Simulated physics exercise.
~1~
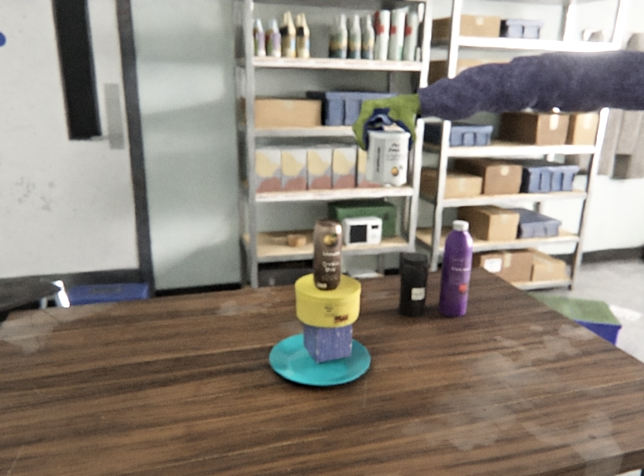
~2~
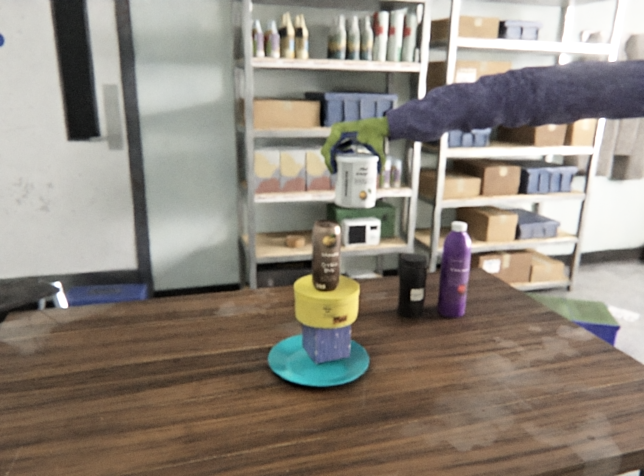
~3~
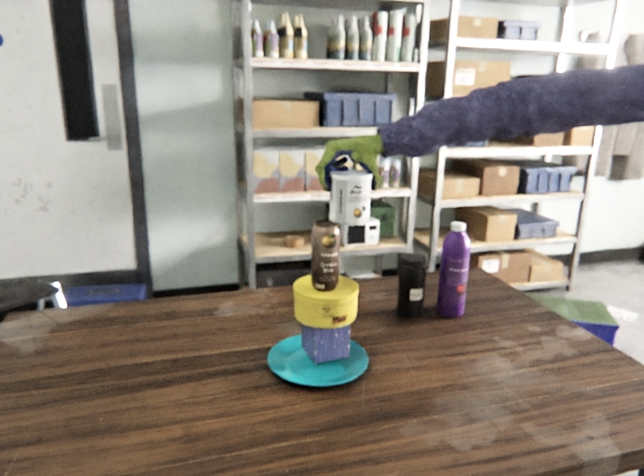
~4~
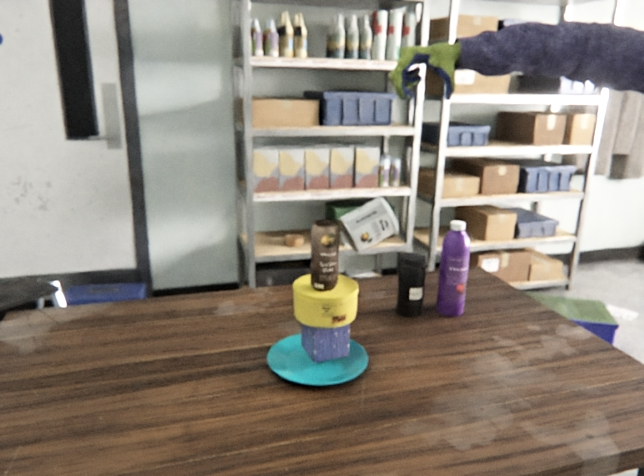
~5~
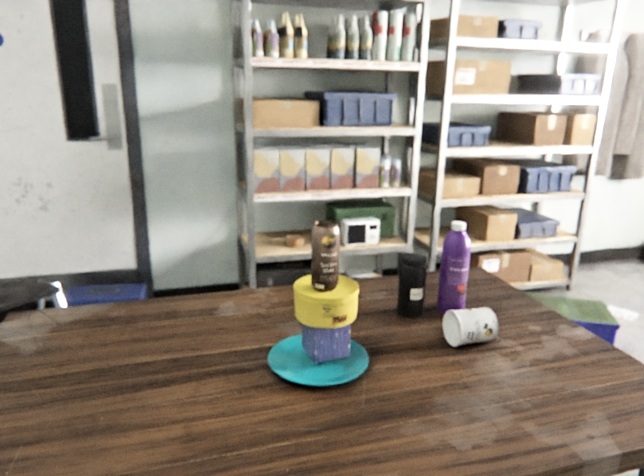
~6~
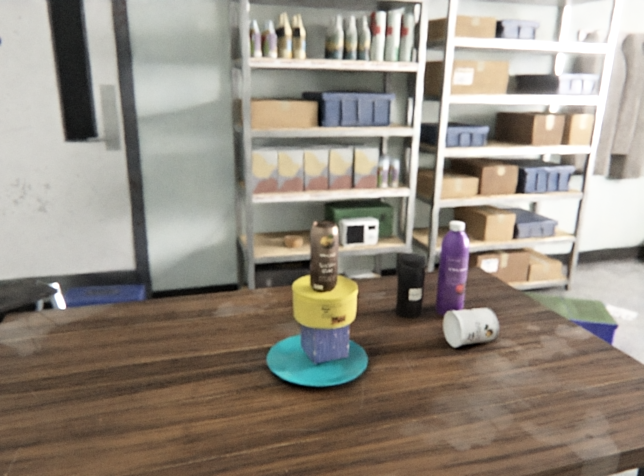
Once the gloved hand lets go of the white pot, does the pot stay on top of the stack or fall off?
It falls off. The white pot tips away to the right and ends up lying on its side on the table, while the pieces beneath it stay stacked.
